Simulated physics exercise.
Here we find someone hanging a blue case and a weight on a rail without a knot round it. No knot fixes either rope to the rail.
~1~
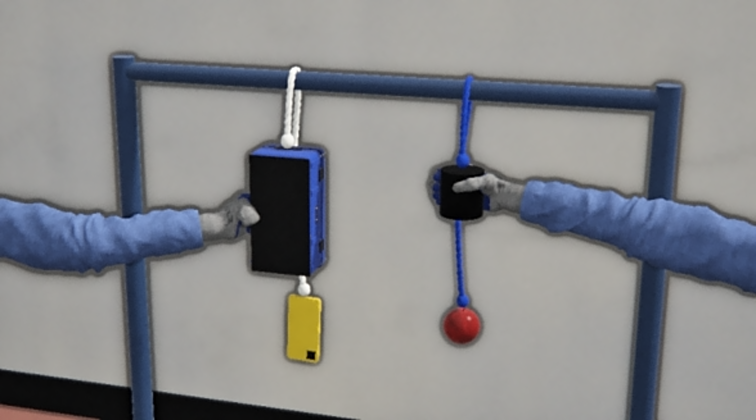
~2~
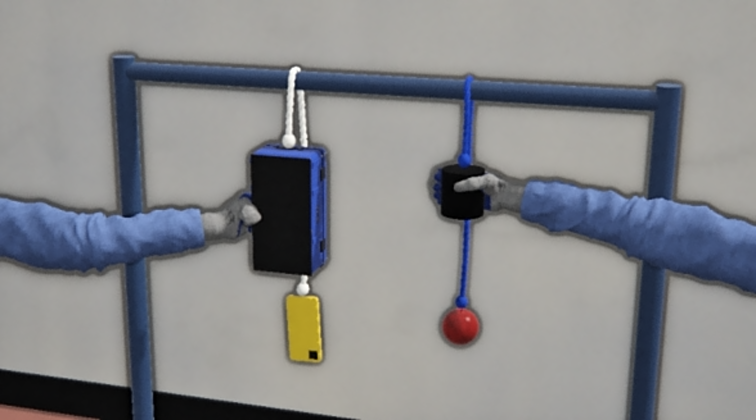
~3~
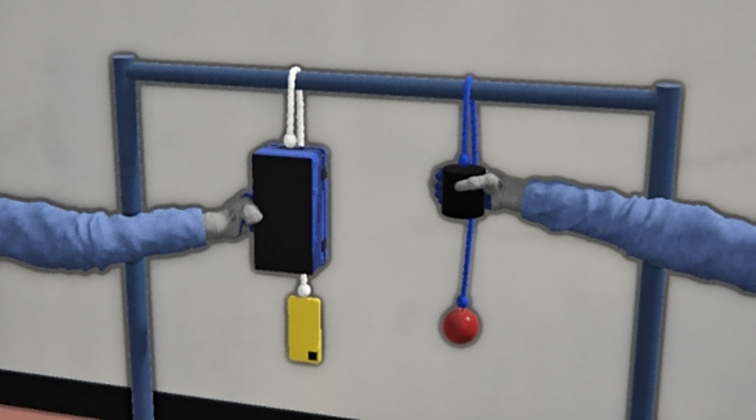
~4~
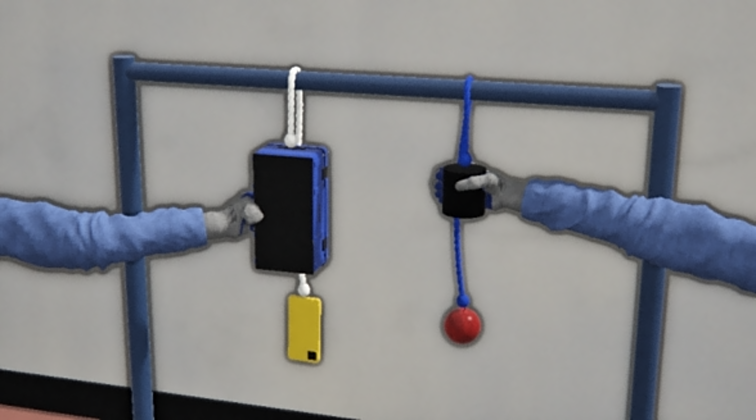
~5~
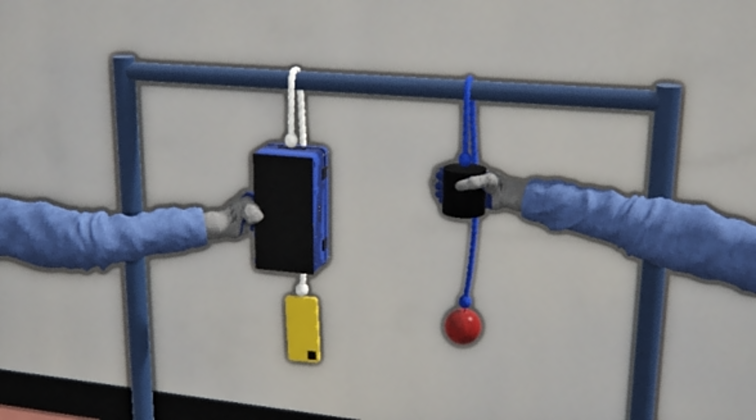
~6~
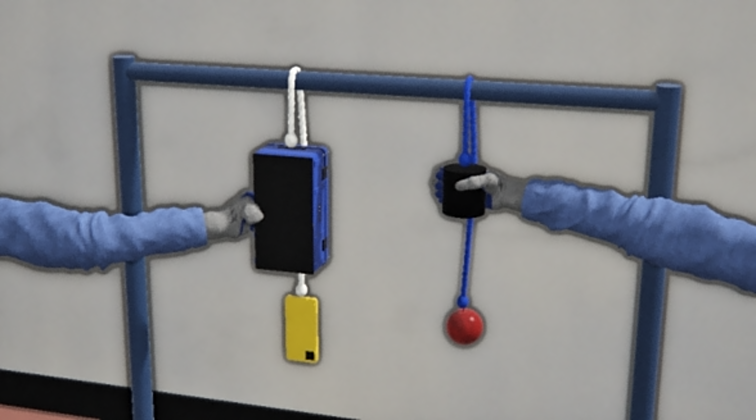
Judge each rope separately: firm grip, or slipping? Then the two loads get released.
Blue case: Slipping; weight: Slipping.
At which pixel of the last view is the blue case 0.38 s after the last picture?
Roughly at (294, 338).
Then, 0.38 s later than the last view, blue case dropping near (294, 338); weight dropping near (459, 338).
Then, 0.70 s later than the last view, blue case on the floor; weight on the floor.
Finally, blue case on the floor; weight on the floor. The blue case pulls its rope through and the weight runs down to the floor.
